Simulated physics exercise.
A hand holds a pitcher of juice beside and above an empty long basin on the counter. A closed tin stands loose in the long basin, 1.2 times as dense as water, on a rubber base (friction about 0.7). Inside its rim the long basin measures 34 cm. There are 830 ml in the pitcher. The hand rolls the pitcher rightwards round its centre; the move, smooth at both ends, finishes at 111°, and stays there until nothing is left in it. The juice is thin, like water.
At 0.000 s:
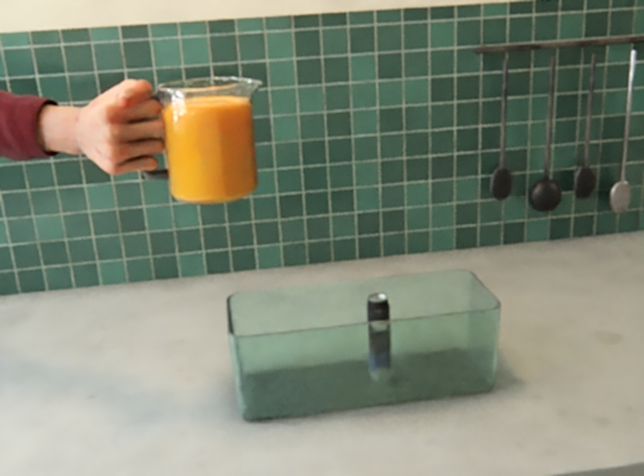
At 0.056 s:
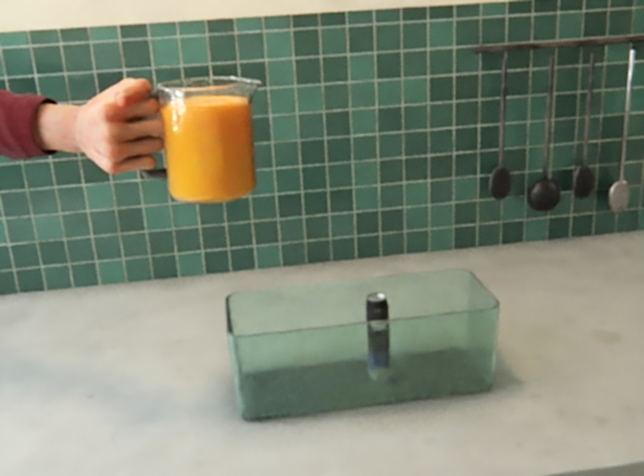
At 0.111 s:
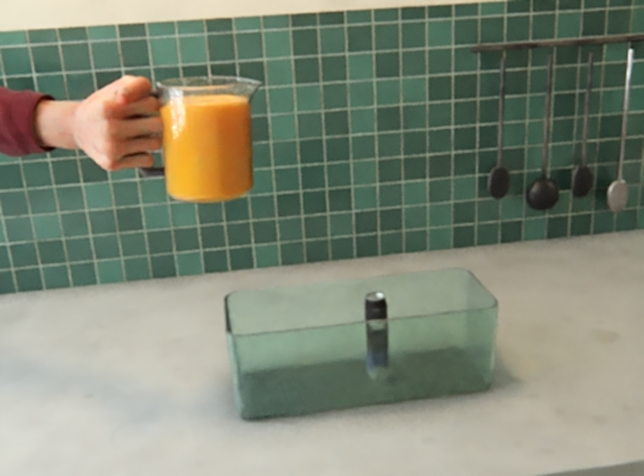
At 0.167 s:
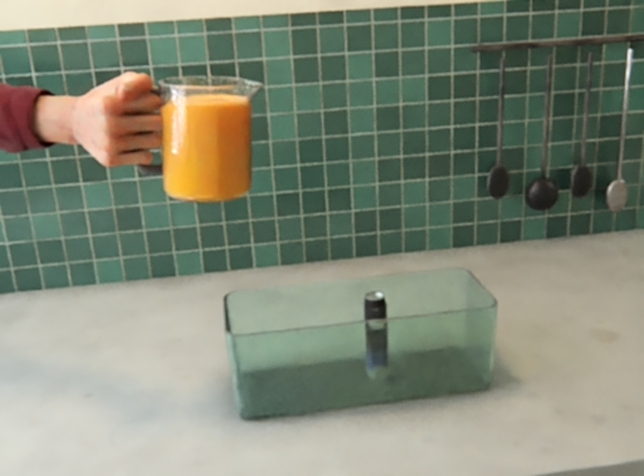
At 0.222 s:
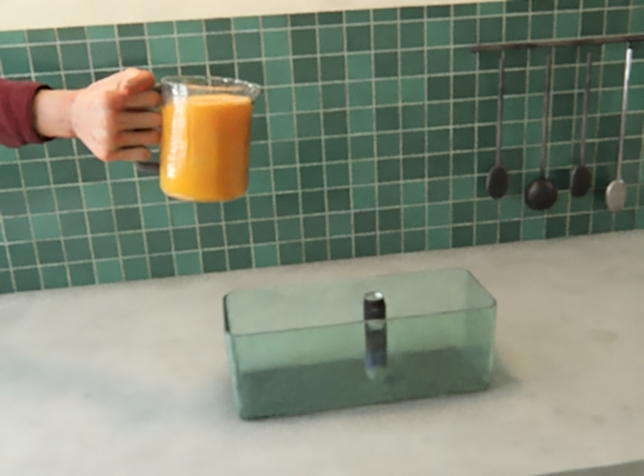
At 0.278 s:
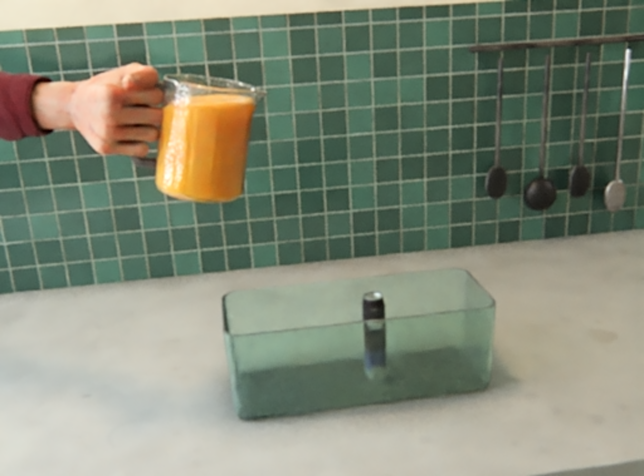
On a pale stone counter before a wall of green square tiles, seen from the front and slightly above, a long, clear greenish basin holds a small dark upright container near its middle. At upper left, a hand in a dark red sleeve grips a clear pitcher of orange juice, while dark utensils hang at right. The hand holds the pitcher nearly still, then tilts it slightly rightwards.
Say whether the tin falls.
The tin goes over.
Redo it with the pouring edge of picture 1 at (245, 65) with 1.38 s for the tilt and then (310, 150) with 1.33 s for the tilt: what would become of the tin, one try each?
First it goes over; then it topples.
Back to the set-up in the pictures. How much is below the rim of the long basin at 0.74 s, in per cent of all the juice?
Near 2 in a hundred.
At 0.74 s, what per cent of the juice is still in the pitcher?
Near 84 in a hundred.
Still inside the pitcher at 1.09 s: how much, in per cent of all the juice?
About 30 per cent.
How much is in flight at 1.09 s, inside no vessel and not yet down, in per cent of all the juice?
About 30 per cent.
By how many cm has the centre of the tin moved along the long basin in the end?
About 8.0 cm.
After 0.74 s the tilt is 66° and 83 per cent is still to pour; the tin stands where it began.
After 1.09 s the tilt is 102° and 29 per cent is still to pour; the tin leans 34°.
After 1.44 s the tilt is 111° and 1 per cent is still to pour; the tin lies on its side.
After 1.83 s the tilt is 111° and 0 per cent is still to pour; the tin lies on its side.
In the end the tin lies on its side.
